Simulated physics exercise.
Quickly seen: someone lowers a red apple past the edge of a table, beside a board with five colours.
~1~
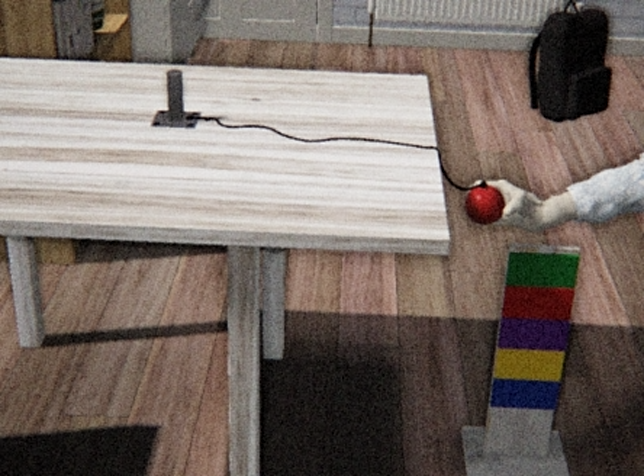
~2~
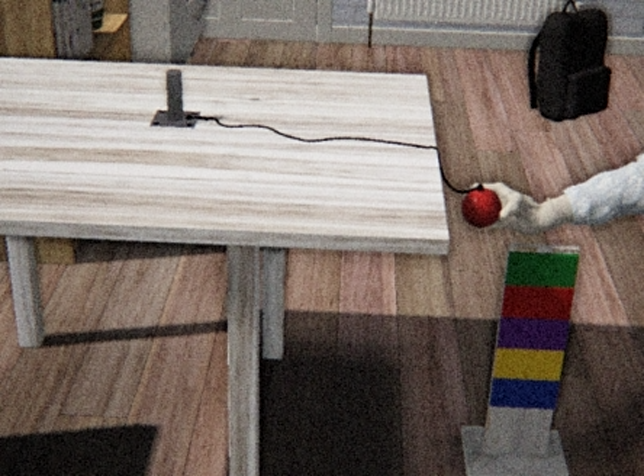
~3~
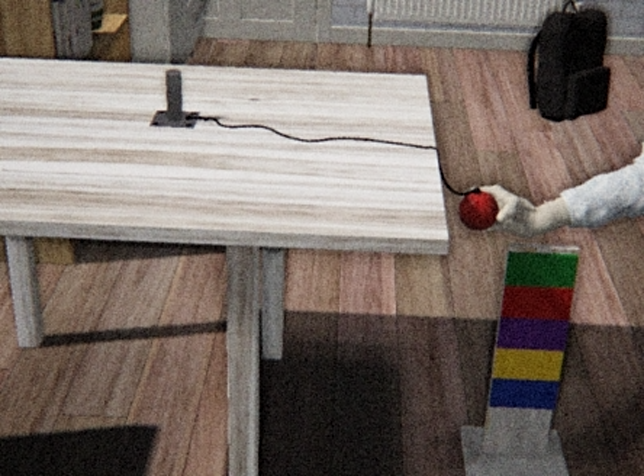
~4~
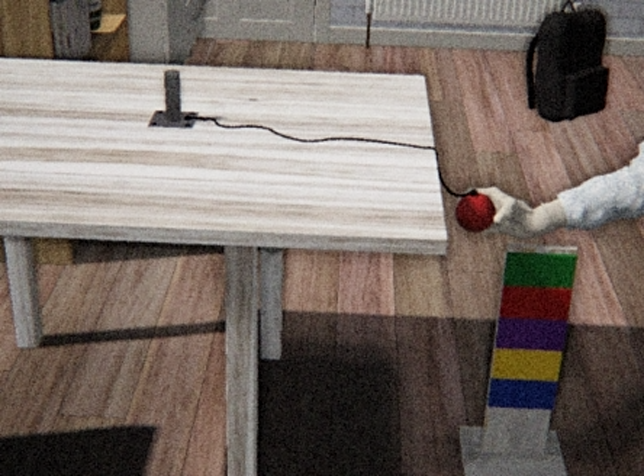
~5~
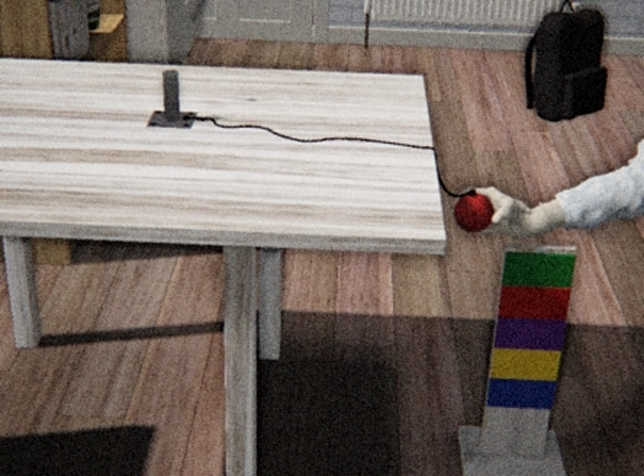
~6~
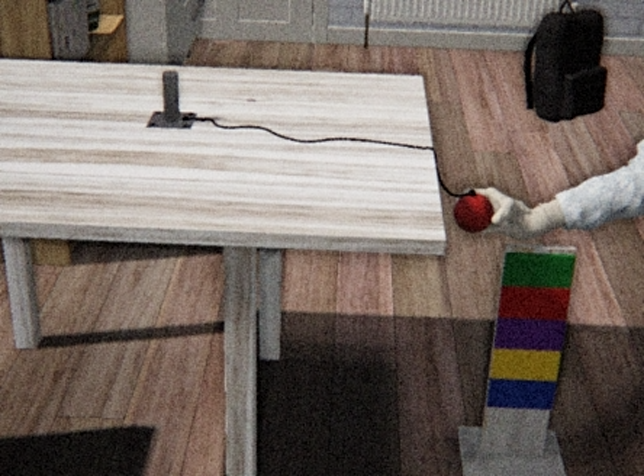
A red apple, held by a hand reaching in from the right and joined to a dark shoelace that runs across the pale table from a small post, starts just off the table's edge. The hand shifts it very slightly left and down, above a board with five colours, while the lace barely changes.
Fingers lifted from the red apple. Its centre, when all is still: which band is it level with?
It is level with the green band.
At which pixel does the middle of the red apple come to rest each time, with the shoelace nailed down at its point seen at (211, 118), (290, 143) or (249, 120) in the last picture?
(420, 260), (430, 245), (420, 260).
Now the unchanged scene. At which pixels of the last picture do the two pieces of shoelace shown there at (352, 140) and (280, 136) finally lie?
(382, 142) and (305, 134), approximately.
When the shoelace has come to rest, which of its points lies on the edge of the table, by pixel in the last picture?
(404, 146).
Soon after, apple near (447, 256); level with green.
After that, apple near (424, 262); level with green.
And then, apple near (412, 262); level with green.
In the end, apple near (418, 263); level with green. At green.
